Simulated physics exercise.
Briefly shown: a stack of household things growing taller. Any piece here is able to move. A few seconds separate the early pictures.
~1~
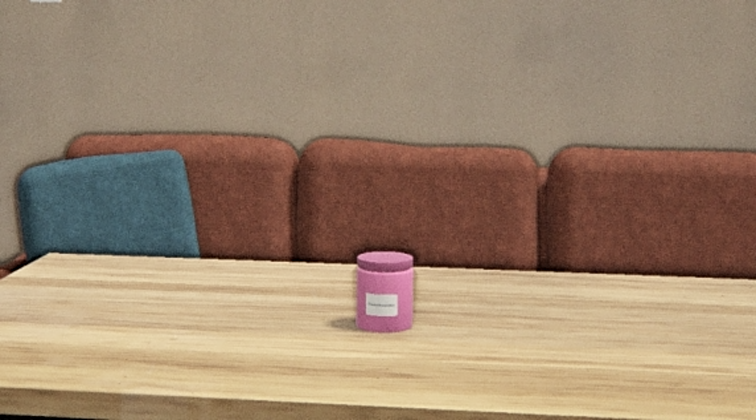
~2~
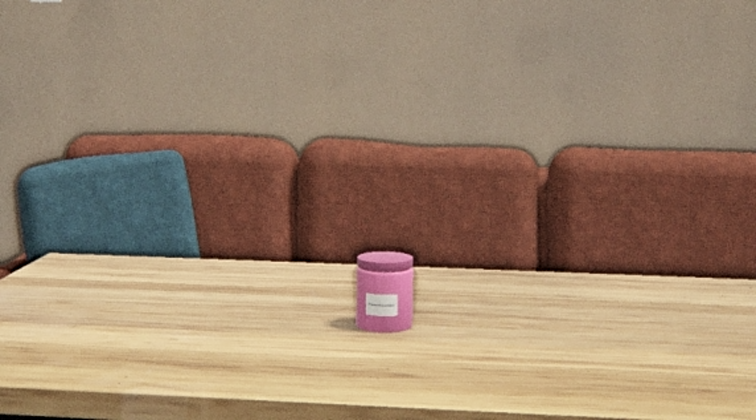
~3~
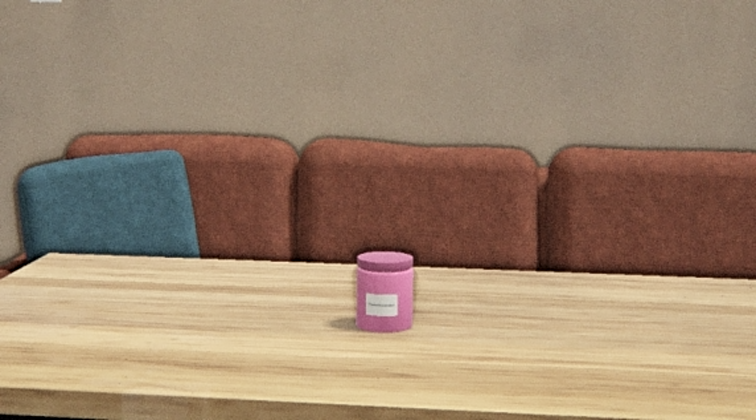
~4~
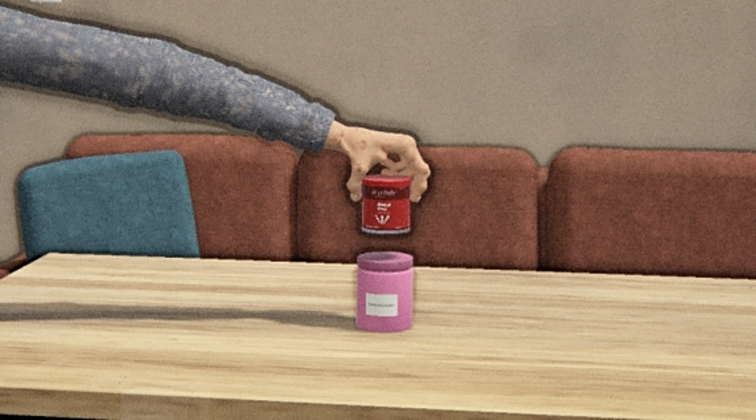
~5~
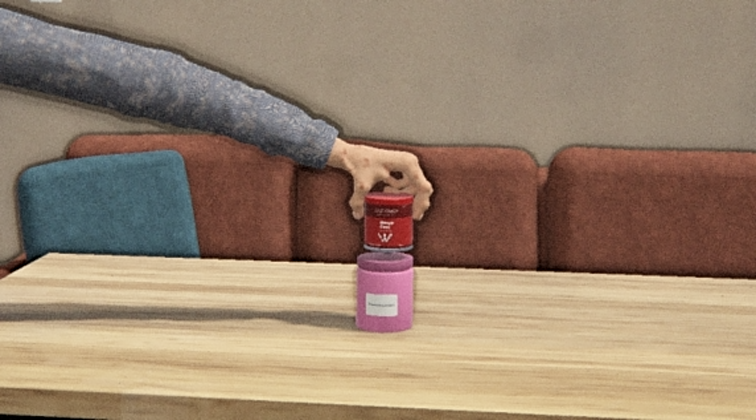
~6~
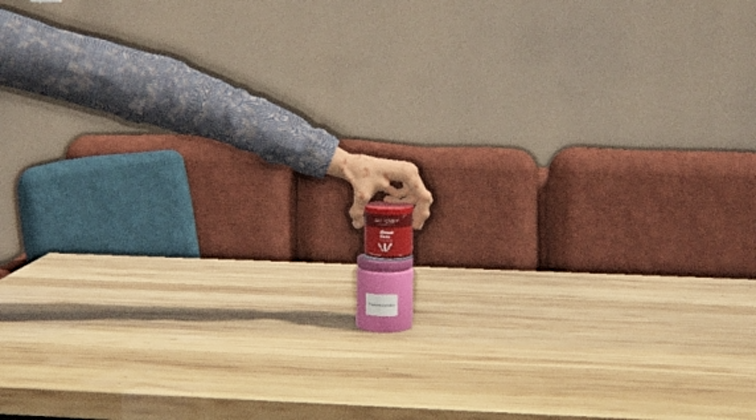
On a wooden table, a hand lowers a red tin onto a pink jar.
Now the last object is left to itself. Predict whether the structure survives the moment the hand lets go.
Nothing drops.
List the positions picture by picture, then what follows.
In the first frame, the last thing is not in view yet; pink jar (385, 292).
In the second frame, the last thing is not in view yet; pink jar (385, 292).
In the third frame, the last thing is not in view yet; pink jar (385, 292).
In the fourth frame, coming down; red tin (386, 204); pink jar (385, 292).
In the fifth frame, coming down; red tin (389, 222); pink jar (385, 292).
In the sixth frame, set down, still held; red tin (389, 231); pink jar (385, 292).
Then, 1.00 s past the last view, nothing moves.
Then, 2.10 s past the last view, red tin resting near (389, 231).
Finally, both still in place. Final places as the last picture's camera would see them, red tin near (389, 231). The pile stays up.
